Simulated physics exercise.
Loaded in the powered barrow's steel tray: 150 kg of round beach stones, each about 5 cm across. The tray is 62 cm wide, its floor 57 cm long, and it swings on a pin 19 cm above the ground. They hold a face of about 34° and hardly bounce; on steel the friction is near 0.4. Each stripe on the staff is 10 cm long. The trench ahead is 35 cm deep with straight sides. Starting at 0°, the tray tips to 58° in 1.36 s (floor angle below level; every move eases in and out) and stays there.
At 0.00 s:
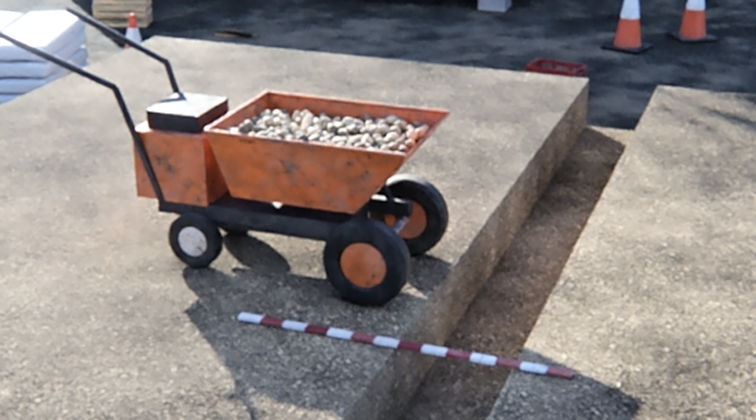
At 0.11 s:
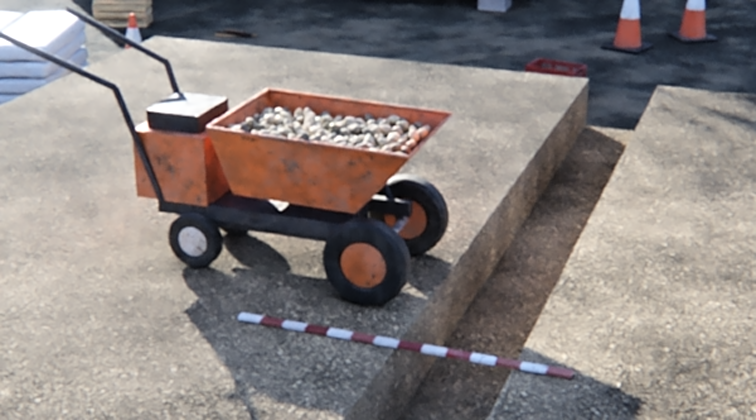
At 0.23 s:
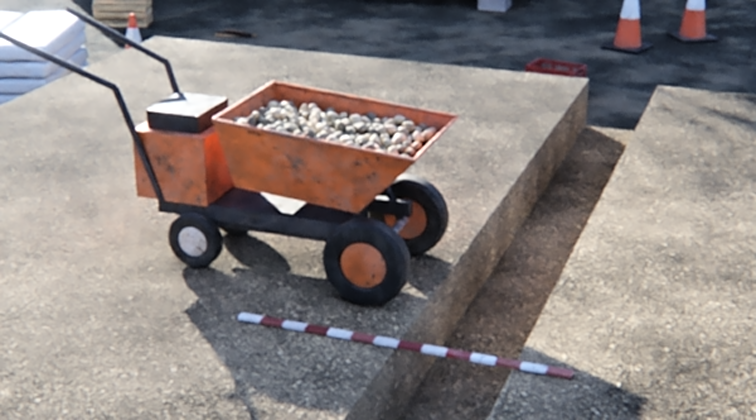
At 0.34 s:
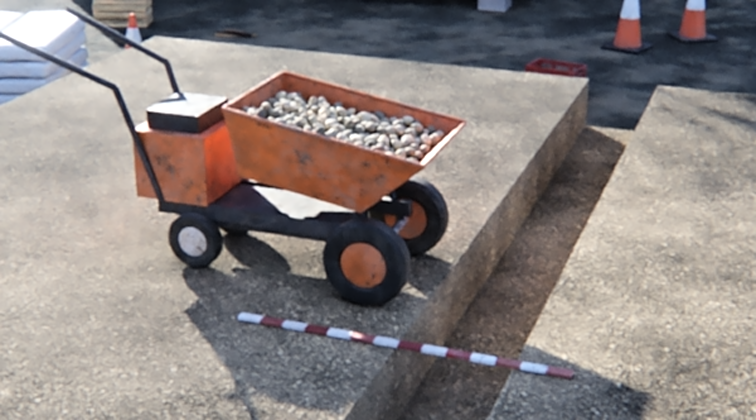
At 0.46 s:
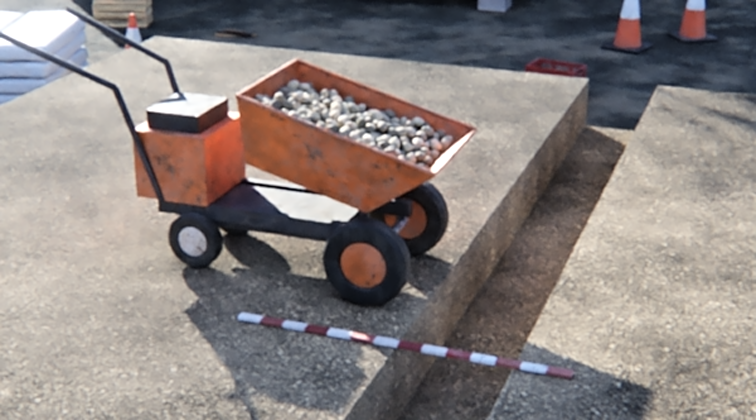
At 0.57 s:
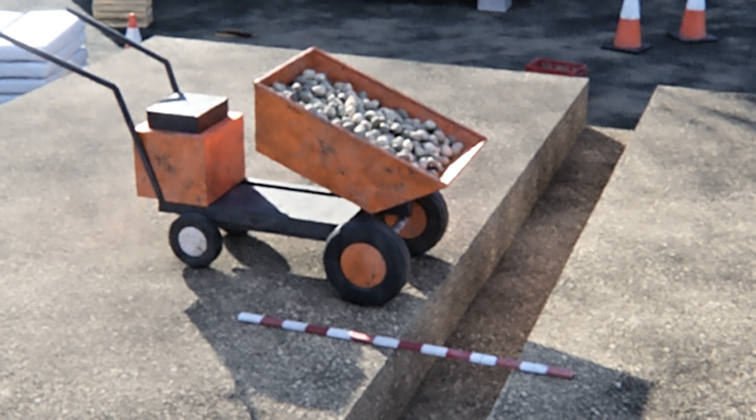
On a paved yard, an orange barrow's tray of rounded stones tilts steadily toward the right.
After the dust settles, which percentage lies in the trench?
About 51 per cent.
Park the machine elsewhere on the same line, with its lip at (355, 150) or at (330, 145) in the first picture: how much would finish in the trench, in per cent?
Near 85 per cent from the first place, 85 from the second.
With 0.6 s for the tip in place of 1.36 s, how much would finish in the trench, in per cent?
Then about 40 per cent.
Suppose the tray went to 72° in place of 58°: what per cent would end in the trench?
In that case some 50 per cent.
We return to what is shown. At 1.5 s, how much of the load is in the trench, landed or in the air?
About 15 per cent by then.
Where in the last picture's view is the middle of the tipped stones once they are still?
Around (531, 347).
After 1.0 s the floor is at 49°; 100 % in the tray; the foremost stones are at (487, 201).
After 1.5 s the floor is at 58°; 77 % in the tray, 15 % in the trench, 8 % past the trench; the foremost stones are at (579, 313).
After 1.8 s the floor is at 58°; 48 % in the tray, 23 % in the trench, 29 % past the trench; the foremost stones are at (684, 334).
After 3.8 s the floor is at 58°; 15 % in the tray, 51 % in the trench, 33 % past the trench; the foremost stones are past the picture's edge.
